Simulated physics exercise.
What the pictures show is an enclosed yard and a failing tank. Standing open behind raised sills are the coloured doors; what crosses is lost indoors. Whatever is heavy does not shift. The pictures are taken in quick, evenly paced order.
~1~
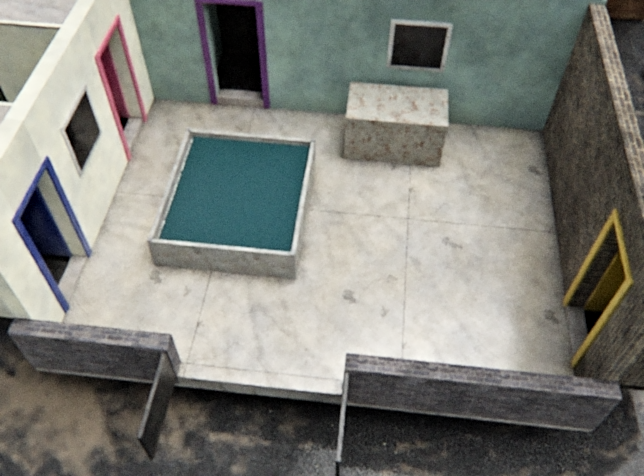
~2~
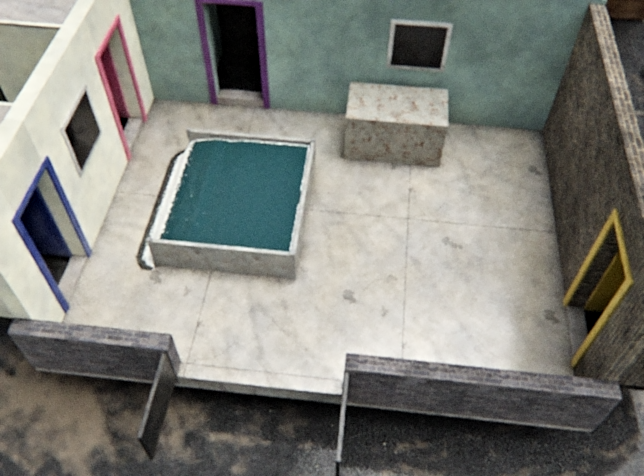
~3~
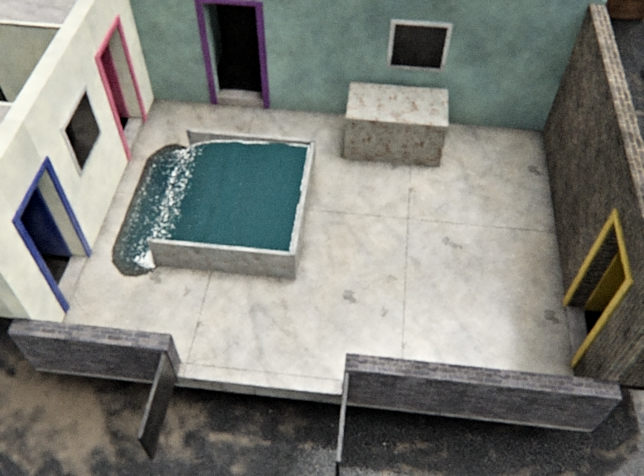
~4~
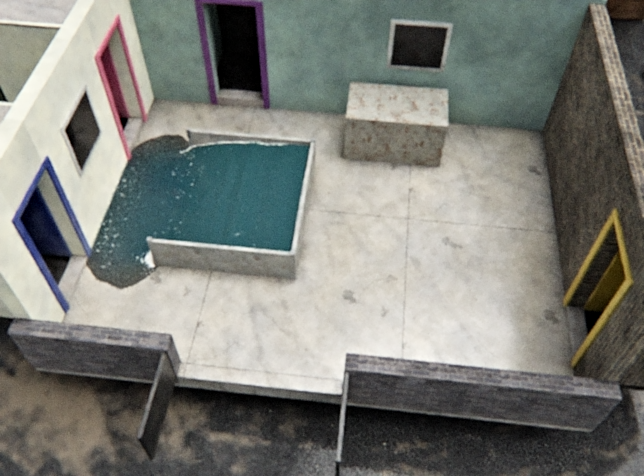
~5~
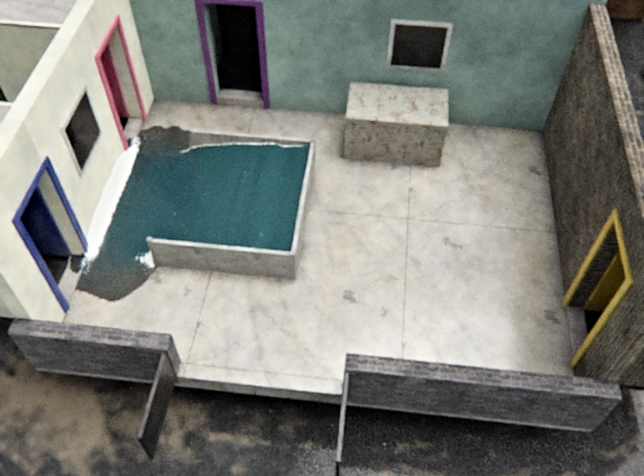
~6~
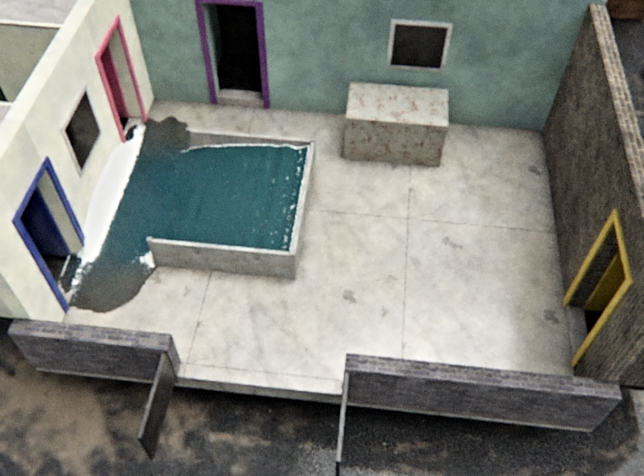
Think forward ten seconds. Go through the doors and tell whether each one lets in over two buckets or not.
Yellow door: Over two buckets; blue door: Over two buckets; pink door: Over two buckets; purple door: Two buckets or fewer.
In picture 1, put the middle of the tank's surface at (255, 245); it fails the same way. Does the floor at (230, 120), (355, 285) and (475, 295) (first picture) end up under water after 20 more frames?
As listed: Reached, untouched, untouched.
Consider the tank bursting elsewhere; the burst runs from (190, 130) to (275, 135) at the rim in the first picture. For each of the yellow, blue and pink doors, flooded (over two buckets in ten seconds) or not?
Result - yellow door: Below the limit; blue door: Above the limit; pink door: Above the limit.
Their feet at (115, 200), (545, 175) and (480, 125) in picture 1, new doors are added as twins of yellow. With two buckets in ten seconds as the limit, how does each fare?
Crosses the line; stays below the line; stays below the line.
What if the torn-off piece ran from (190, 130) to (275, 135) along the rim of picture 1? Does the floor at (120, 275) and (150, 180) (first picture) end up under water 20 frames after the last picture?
Going through them in order, the first ends up waterlogged and the second waterlogged.
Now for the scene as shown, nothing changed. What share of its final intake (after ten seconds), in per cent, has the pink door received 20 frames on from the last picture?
Close to 85 %.
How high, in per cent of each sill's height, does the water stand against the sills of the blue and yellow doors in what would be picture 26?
Approx. 260 % followed by 0 %.
A moment on, water covers 15 % of the floor; the yellow door not reached, the blue door over two buckets in, the pink door under two buckets in, the purple door not reached.
Next, water covers 20 % of the floor; the yellow door not reached, the blue door far over two buckets in, the pink door over two buckets in, the purple door wet at the sill, nothing in.
Then, water covers 45 % of the floor; the yellow door not reached, the blue door far over two buckets in, the pink door far over two buckets in, the purple door wet at the sill, nothing in.
Later, water covers 85 % of the floor; the yellow door wet at the sill, nothing in, the blue door far over two buckets in, the pink door far over two buckets in, the purple door wet at the sill, nothing in.
In the end, water covers 85 % of the floor; the yellow door over two buckets in, the blue door far over two buckets in, the pink door far over two buckets in, the purple door wet at the sill, nothing in.
